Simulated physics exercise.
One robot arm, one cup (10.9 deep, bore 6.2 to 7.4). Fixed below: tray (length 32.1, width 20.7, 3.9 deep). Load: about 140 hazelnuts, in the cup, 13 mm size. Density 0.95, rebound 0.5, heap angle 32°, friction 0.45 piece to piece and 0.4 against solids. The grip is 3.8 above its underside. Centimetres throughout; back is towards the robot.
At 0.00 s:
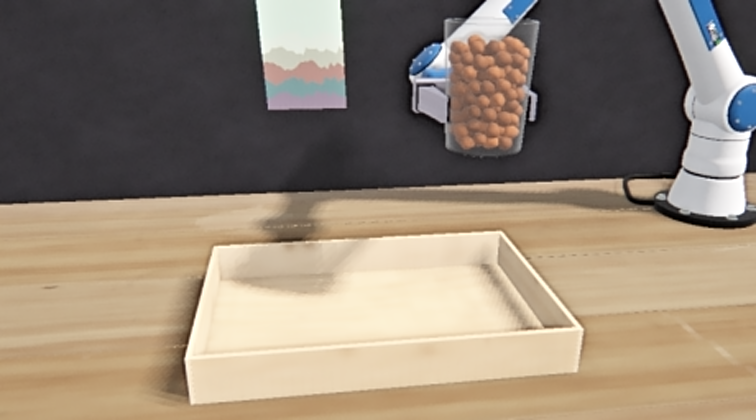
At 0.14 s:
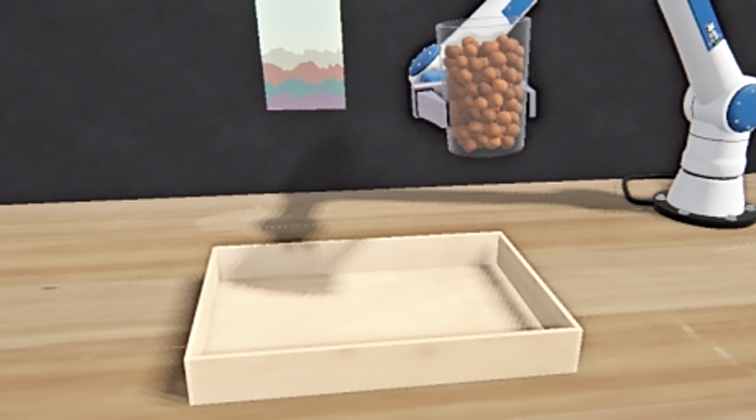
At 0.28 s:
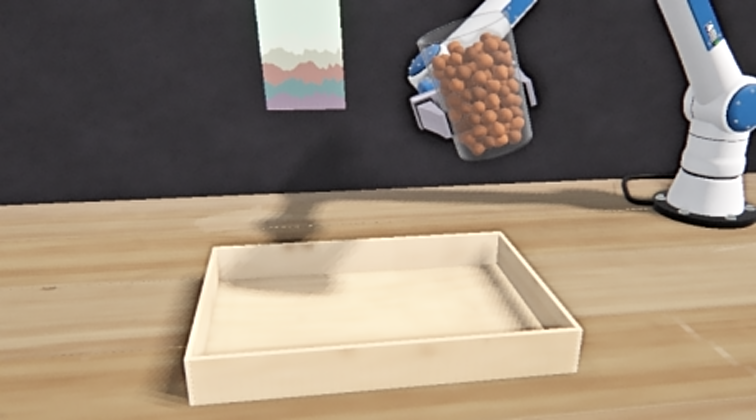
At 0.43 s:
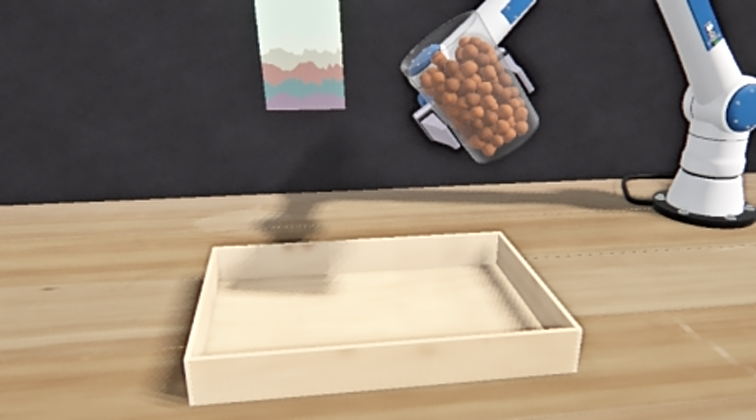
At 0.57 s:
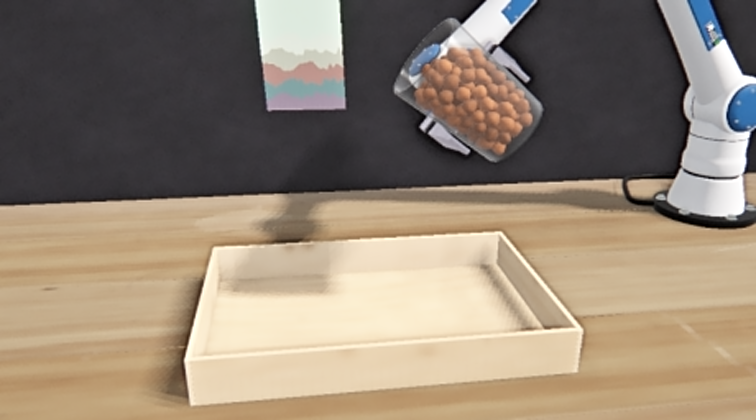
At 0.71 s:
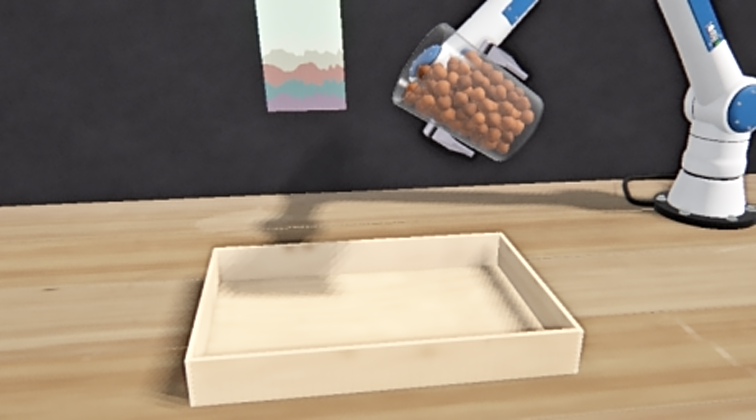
A white and blue robot arm stands at the right of a wooden table before a dark wall, seen from the front and slightly above. Its gripper holds a clear cup of brown hazelnuts above an empty pale wooden tray, with a pastel wavy-patterned sheet hanging left of the cup. The gripper tilts the cup steadily leftward, slowing near the end, and the nuts shift slightly inside while the camera stays still.
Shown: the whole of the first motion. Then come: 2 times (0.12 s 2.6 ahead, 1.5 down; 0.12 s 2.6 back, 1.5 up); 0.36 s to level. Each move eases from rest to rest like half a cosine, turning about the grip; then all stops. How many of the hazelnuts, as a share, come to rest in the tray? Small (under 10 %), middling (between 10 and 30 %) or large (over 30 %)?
A small share, under 10 %, ends in the tray.
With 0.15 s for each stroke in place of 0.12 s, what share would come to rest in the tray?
It would be near 0 per cent.
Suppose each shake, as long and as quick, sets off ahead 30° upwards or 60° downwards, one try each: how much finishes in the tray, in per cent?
Some 10 and 0 per cent.
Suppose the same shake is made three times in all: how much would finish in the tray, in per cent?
In that case some 0 per cent.
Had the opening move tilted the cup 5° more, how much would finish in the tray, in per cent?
It would be near 5 per cent.
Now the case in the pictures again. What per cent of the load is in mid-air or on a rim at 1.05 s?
About 1 per cent.
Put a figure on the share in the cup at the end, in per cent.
About 100 per cent.
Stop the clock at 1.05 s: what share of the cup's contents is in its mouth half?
About 50 per cent.
After 1.05 s, tilted 57° forward, highest piece 24 above the table; 141 in the cup, 1 in flight or on a rim.
After 1.38 s, tilted 26° forward, highest piece 27 above the table; 141 in the cup, 1 in the tray.
After 1.75 s, level, highest piece 28 above the table; 141 in the cup, 1 in the tray.
After 2.80 s, level, highest piece 28 above the table; 141 in the cup, 1 in the tray.
In the end, 141 in the cup, 1 in the tray. That is 1 % in the tray.
